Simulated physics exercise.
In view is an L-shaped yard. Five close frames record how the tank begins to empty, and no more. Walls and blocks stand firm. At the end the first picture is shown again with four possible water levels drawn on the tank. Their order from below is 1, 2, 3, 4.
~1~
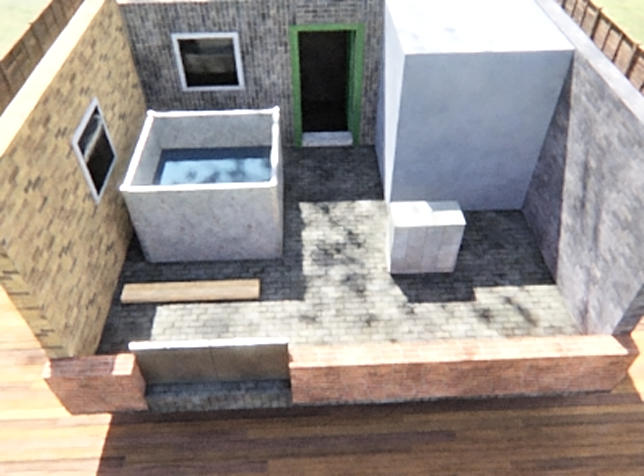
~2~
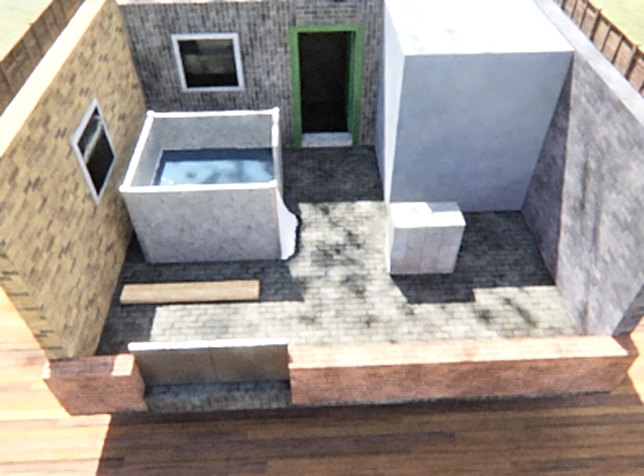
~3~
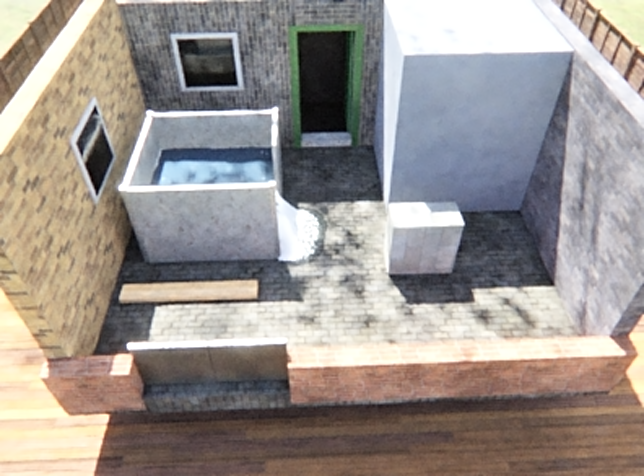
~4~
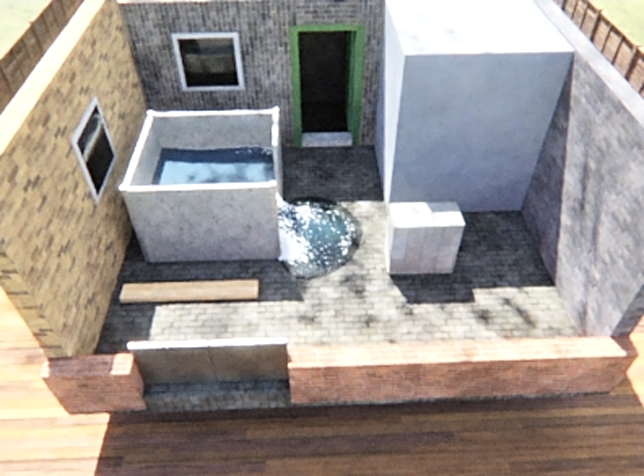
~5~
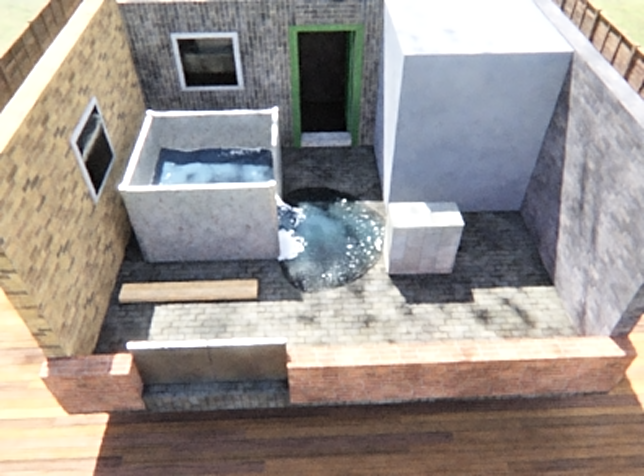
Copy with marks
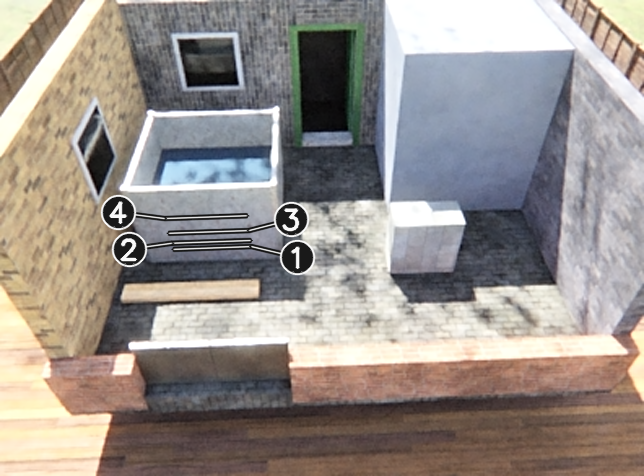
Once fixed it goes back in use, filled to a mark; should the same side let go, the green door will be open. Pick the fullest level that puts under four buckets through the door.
Go for 4.
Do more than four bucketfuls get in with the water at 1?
No.
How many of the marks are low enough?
All four.
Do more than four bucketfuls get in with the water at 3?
No, not at all.
In white, 1 at (212, 247); 2 at (211, 241); 3 at (209, 231); 4 at (205, 217); from the bottom up 1, 2, 3, 4.
Choosing 1, nothing gets over.
Choosing 2, nothing gets over.
Choosing 3, a splash gets over, under a bucket.
Choosing 4, a bucket or two gets in.
